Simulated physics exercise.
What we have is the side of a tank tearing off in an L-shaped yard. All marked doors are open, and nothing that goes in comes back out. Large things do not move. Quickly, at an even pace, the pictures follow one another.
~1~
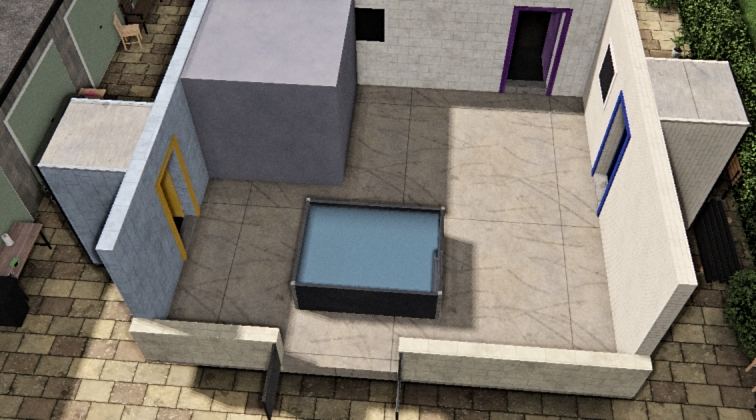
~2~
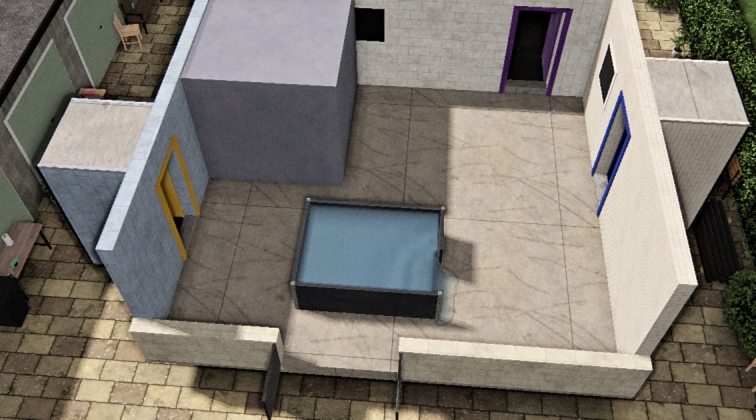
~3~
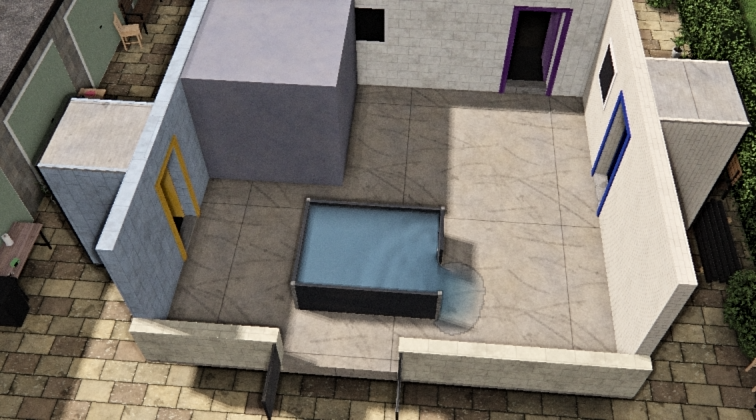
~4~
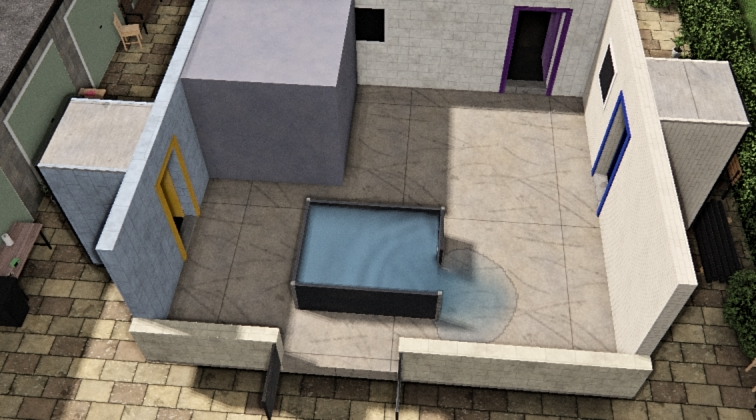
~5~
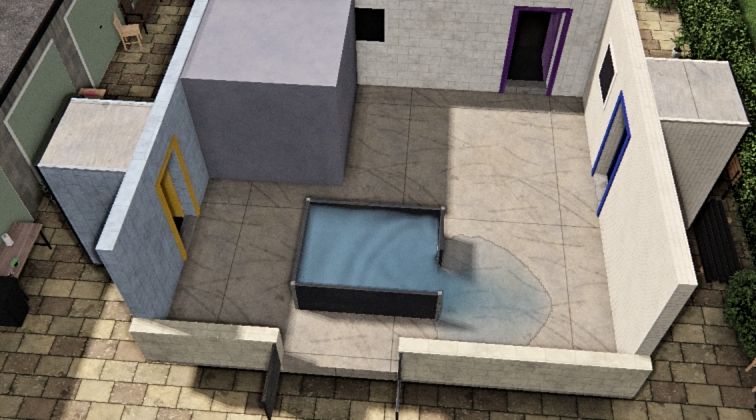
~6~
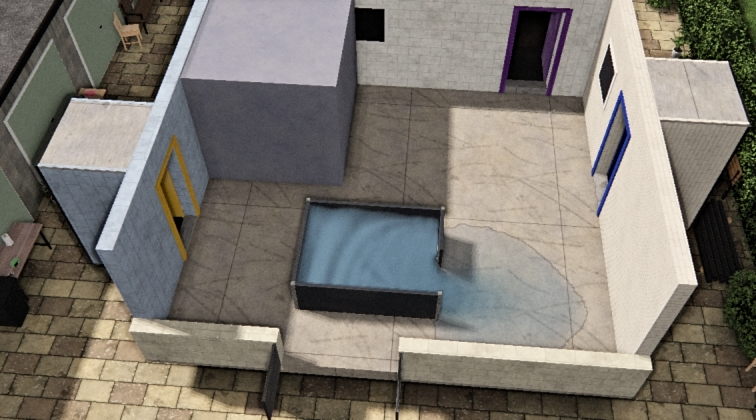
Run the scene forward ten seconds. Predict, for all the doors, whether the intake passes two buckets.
My prediction: At the purple door it does not pass two; at the blue door it does not pass two; at the yellow door it does not pass two.
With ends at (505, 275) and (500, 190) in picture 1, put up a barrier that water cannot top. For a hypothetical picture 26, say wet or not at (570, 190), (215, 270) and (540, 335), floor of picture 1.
Soaked, untouched, soaked.
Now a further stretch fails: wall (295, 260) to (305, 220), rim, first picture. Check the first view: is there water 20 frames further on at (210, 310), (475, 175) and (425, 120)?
Taking each in turn, they come out watered, kept dry, kept dry.
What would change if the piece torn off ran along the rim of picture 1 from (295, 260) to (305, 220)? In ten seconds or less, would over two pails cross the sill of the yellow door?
Well, yellow door overshoots, as far as I can tell.
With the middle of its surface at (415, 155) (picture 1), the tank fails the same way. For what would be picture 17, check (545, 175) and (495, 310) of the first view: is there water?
I'd say swamped for the first and still dry for the second.
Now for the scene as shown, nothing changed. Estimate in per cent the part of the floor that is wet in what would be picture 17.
Close to 25 %.
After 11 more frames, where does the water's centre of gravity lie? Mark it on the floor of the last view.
The water's centre sits above (448, 283).
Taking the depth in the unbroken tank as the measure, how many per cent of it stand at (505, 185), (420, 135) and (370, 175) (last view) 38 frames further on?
In the order asked, some 6, 4 and 0 in a hundred.
A moment on, water covers 20 % of the floor; the purple door not reached, the blue door not reached, the yellow door not reached.
Next, water covers 25 % of the floor; the purple door not reached, the blue door wet at the sill, nothing in, the yellow door not reached.
Then, water covers 35 % of the floor; the purple door not reached, the blue door wet at the sill, nothing in, the yellow door not reached.
Later, water covers 65 % of the floor; the purple door under two buckets in, the blue door under two buckets in, the yellow door not reached.
In the end, water covers 90 % of the floor; the purple door under two buckets in, the blue door under two buckets in, the yellow door not reached.
